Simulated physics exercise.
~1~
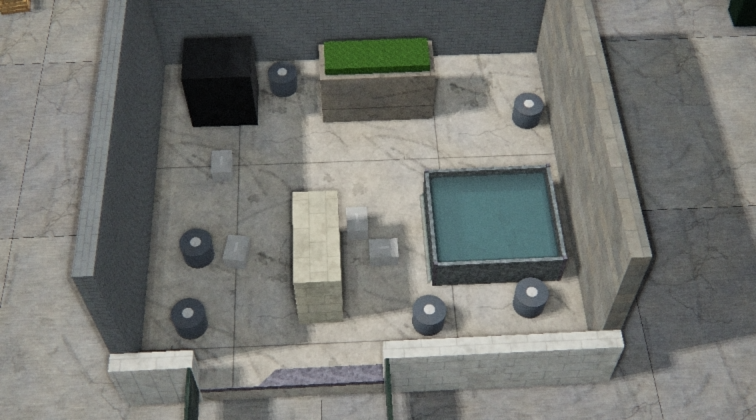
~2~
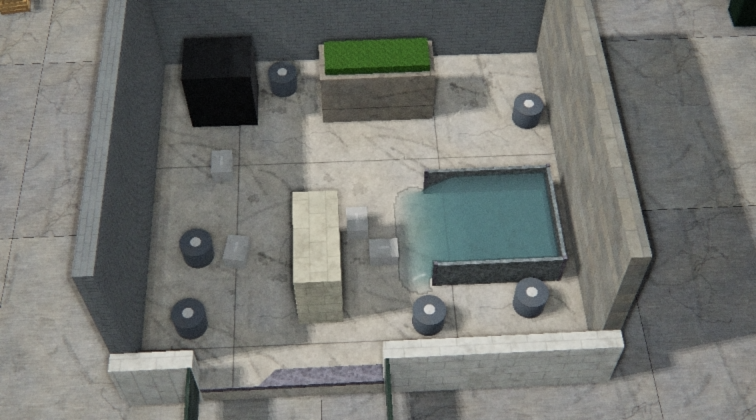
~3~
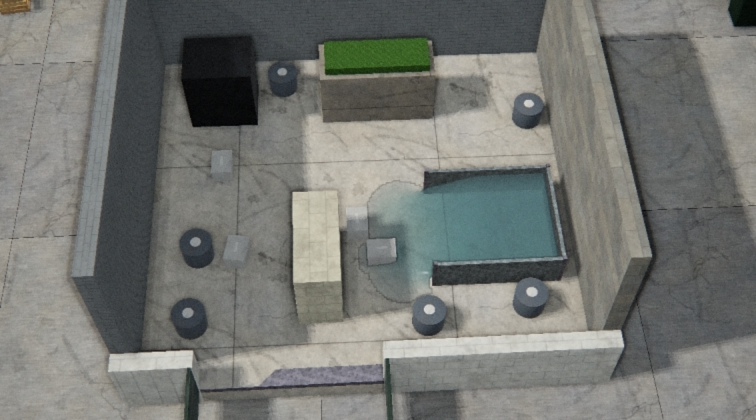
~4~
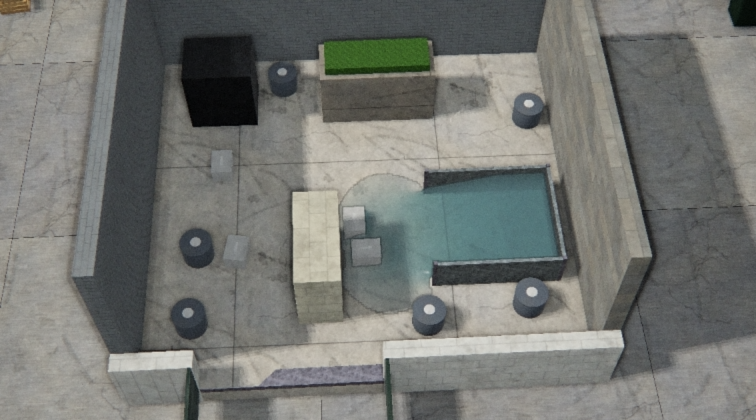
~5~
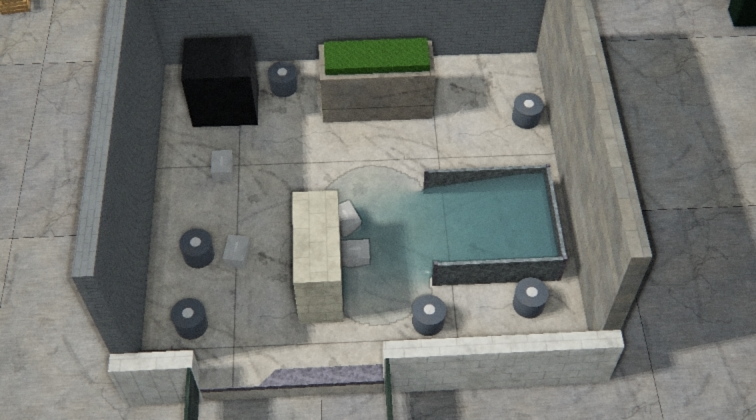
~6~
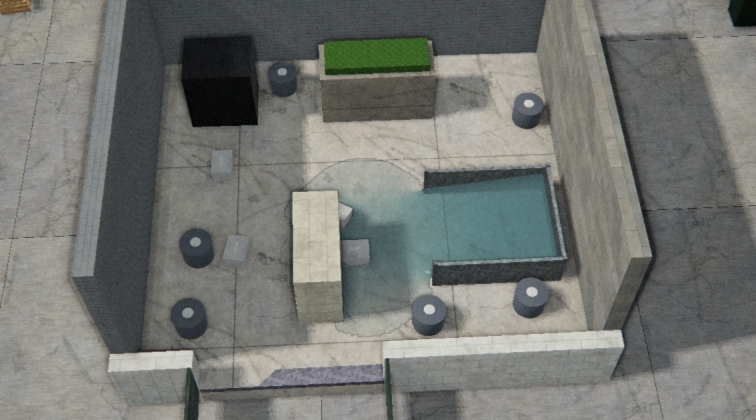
Water pours out of the open left side of a dark-walled pool in a walled yard, spreading leftward across the pale floor. It reaches two small grey boxes and pushes them a short way left toward a pale block, one turning as it shifts, while the surrounding cylinders stay put.
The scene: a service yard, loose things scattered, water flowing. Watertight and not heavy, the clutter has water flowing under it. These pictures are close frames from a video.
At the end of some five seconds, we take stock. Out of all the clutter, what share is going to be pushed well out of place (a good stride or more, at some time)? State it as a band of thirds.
It is a middling share of a third to two thirds.
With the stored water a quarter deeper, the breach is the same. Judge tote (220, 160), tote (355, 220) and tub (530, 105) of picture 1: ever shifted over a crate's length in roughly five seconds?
In sequence: Went the distance, went the distance and fell short.
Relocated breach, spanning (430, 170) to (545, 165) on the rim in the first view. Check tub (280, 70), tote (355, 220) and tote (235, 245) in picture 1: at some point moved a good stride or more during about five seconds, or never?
One after another: Goes the distance, then never gets that far, then never gets that far.
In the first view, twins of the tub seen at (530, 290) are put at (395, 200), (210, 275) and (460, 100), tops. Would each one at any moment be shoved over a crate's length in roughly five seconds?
Shoved clear, stays put, stays put.
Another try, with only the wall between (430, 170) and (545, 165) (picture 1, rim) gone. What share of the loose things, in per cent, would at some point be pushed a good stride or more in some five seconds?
Roughly 20 %.
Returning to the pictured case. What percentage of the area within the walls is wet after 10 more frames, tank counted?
45 %.
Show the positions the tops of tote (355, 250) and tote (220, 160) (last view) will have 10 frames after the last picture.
The tops should be near (385, 344) and near (191, 157).
A moment on, 1 of 10 are well off their spots; 1 afloat.
Next, 2 of 10 are well off their spots; 1 afloat.
Later, 4 of 10 are well off their spots; 4 afloat.
In the end, 4 of 10 are well off their spots, and 5 have been at some point; 3 afloat.
